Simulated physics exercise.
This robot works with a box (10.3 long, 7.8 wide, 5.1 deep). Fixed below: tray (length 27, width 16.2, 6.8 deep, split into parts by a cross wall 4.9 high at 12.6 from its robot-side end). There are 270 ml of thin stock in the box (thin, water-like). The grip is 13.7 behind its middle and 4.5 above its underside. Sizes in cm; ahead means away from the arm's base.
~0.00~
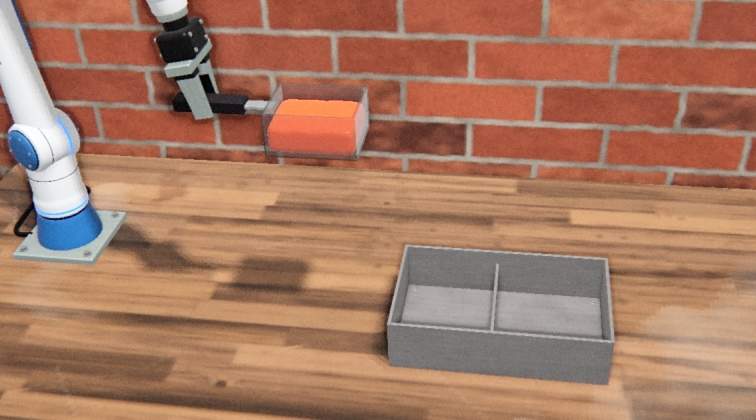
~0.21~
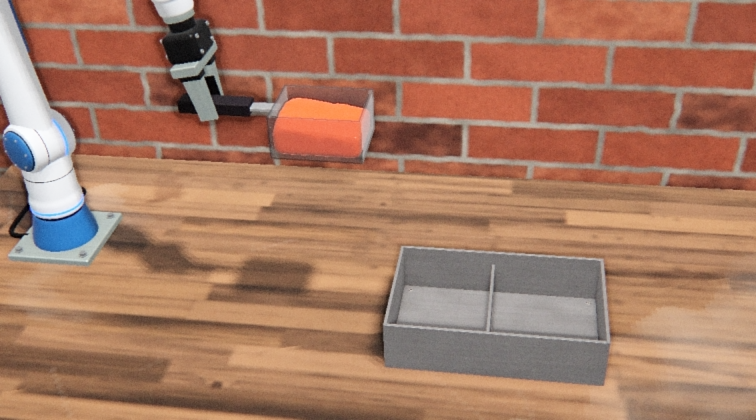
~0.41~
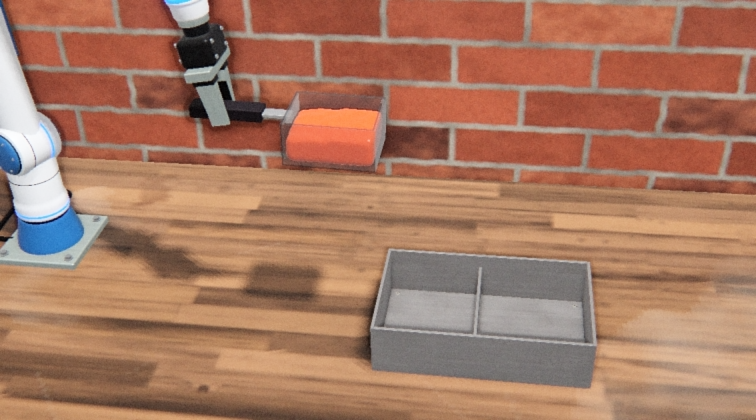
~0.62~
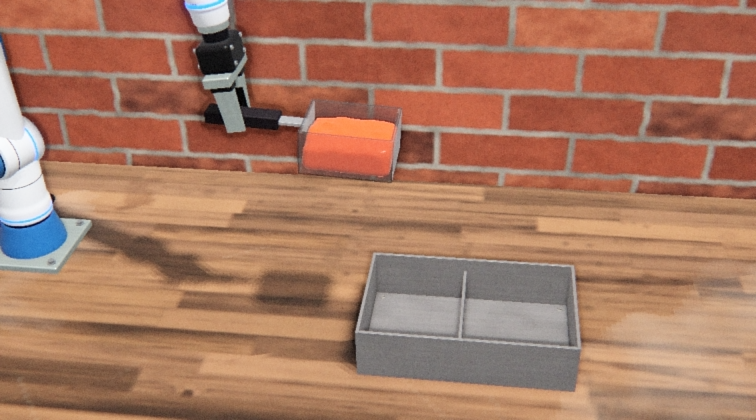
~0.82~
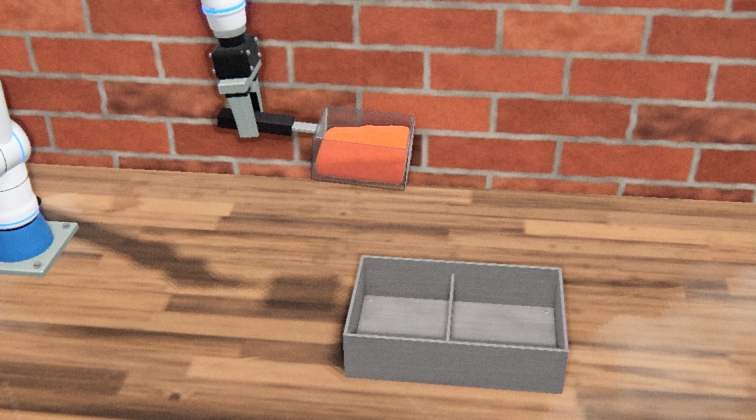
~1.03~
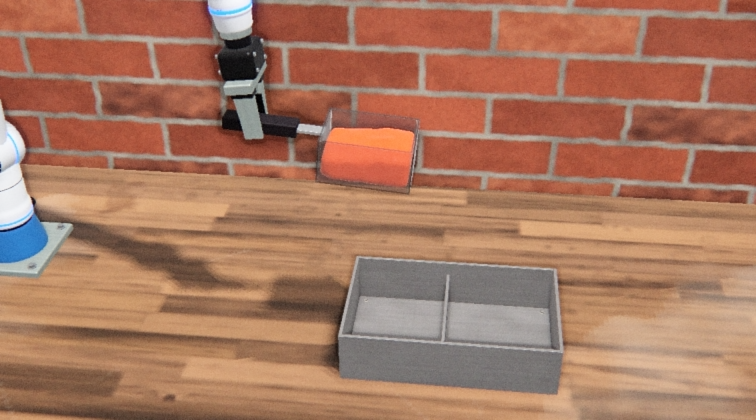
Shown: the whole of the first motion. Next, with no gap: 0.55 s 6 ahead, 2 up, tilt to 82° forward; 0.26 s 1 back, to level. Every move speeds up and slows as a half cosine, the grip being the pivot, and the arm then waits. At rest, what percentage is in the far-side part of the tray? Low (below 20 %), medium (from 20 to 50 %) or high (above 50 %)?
A low share, below 20 %, ends in the far-side part of the tray.
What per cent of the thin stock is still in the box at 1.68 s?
Near 30 %.
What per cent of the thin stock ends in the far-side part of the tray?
Some 10 per cent.
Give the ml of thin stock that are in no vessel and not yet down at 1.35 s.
About 50 ml.
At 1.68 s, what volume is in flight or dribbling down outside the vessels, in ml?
Some 15 ml.
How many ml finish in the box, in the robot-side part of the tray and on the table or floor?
About 30, 170, 50 ml.
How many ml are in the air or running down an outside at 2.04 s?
About 50 ml.
By 1.35 s, tilted 54° forward, liquid up to 22 above the table; 230 ml in the box, 45 ml in the air or running down outside.
By 1.68 s, tilted 56° forward, liquid up to 78 above the table; 180 ml in the robot-side part, 80 ml in the box, 5 ml in the far-side part, 15 ml in the air or running down outside.
By 2.04 s, level, liquid up to 95 above the table; 170 ml in the robot-side part, 30 ml in the box, 20 ml on the table or floor, 5 ml in the far-side part, 50 ml in the air or running down outside.
By 2.84 s, level, liquid up to 100 above the table; 175 ml in the robot-side part, 45 ml on the table or floor, 30 ml in the box, 25 ml in the far-side part.
Final state, 175 ml in the robot-side part, 45 ml on the table or floor, 30 ml in the box, 25 ml in the far-side part. That is 10 % in the far-side part of the tray.
